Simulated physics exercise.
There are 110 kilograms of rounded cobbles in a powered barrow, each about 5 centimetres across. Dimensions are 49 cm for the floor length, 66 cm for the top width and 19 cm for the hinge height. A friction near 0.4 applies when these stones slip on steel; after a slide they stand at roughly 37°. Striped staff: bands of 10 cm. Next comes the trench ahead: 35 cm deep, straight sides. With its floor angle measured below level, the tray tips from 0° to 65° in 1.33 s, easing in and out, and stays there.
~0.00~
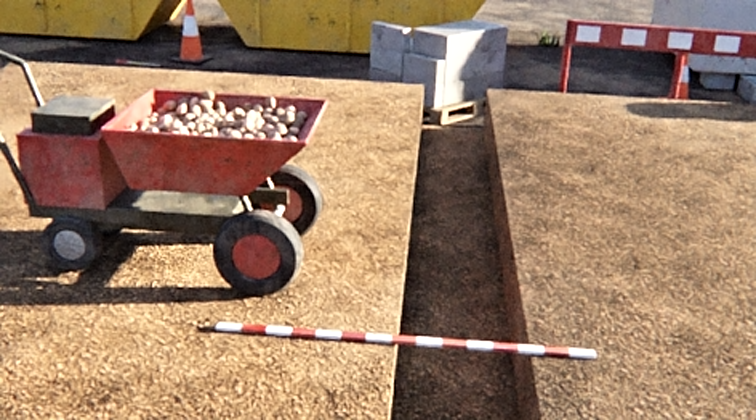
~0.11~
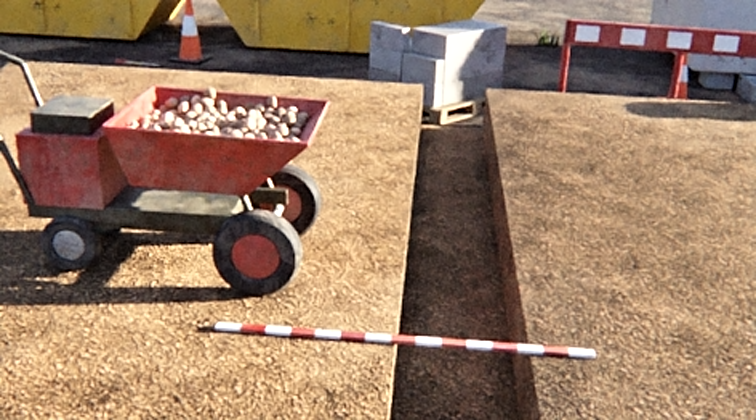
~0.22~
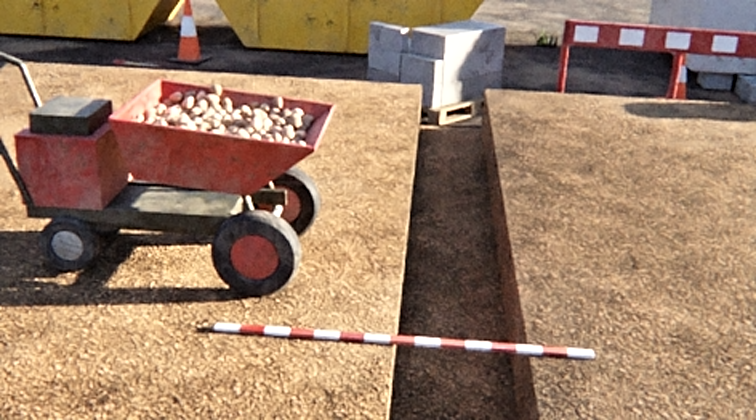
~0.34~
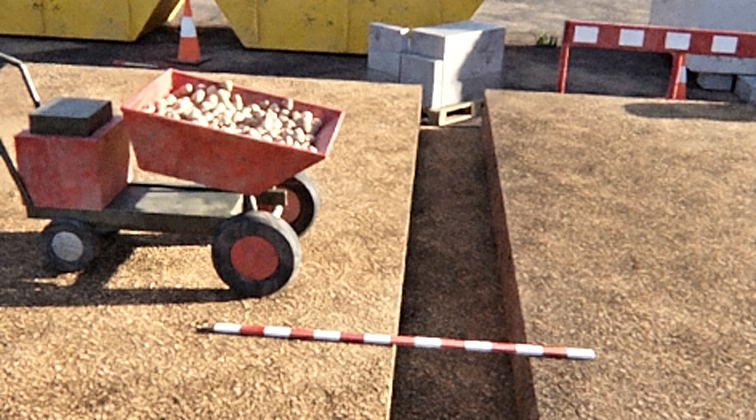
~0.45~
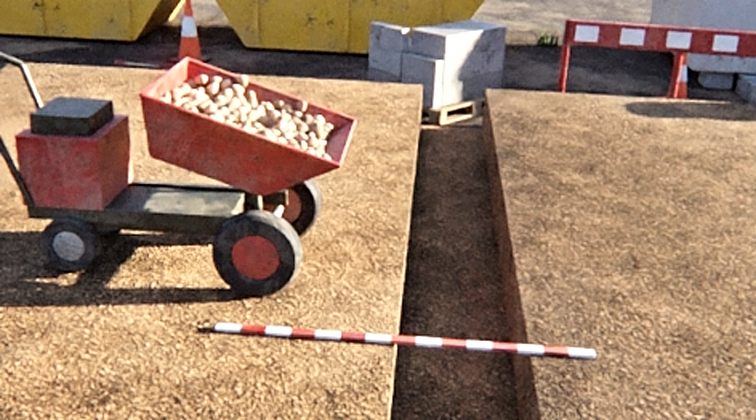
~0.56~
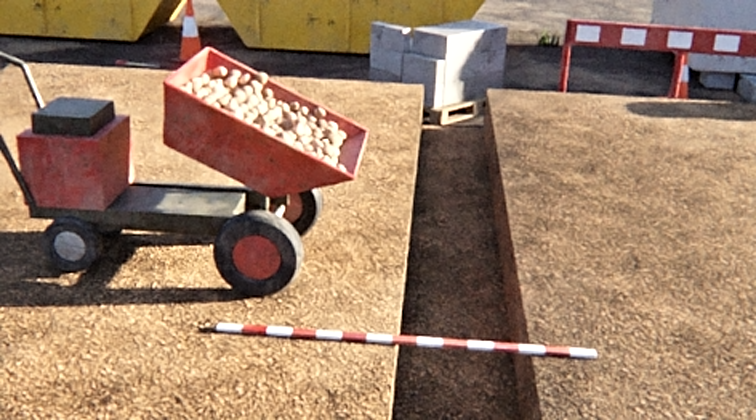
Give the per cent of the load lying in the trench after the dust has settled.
Close to 100 in every hundred.
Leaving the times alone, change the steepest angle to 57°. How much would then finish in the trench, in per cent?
Close to 90 per cent then.
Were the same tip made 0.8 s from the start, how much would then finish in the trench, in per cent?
Roughly 100 per cent would.
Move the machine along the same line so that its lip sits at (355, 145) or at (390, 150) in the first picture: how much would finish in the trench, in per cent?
Near 100 and near 80 percent.
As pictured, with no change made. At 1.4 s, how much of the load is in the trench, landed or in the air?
By then, around 40 percent.
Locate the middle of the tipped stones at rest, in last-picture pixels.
Middle at around (459, 331), I'd say.
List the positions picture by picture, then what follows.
In the first picture, lip at (306, 144), floor tilted 0°, highest stones at (235, 108).
In the second picture, the tray is at 1°, its lip at (308, 145); the top of the load is at (228, 106); the stones move at 0.2 m/s on average.
In the third picture, the tray is at 5°, its lip at (315, 150); the top of the load is at (213, 102); the stones move at 0.3 m/s on average.
In the fourth picture, lip at (326, 157), floor tilted 10°, highest stones at (199, 95); the stones move at 0.5 m/s on average.
In the fifth picture, lip at (340, 166), floor tilted 17°, highest stones at (204, 87); the stones move at 0.6 m/s on average.
In the sixth picture, the tray is at 25°, its lip at (354, 179); the top of the load is at (218, 79); the stones move at 0.6 m/s on average.
After 1.0 s the floor is at 55°; 100 % in the tray; the foremost stones are at (392, 207).
After 1.4 s the floor is at 65°; 58 % in the tray, 2 % short of the trench, 40 % in the trench; the foremost stones are at (485, 330).
After 1.8 s the floor is at 65°; 22 % in the tray, 1 % short of the trench, 77 % in the trench; the foremost stones are at (508, 339).
After 3.7 s the floor is at 65°; 0 % in the tray, 100 % in the trench; the foremost stones are at (509, 344).
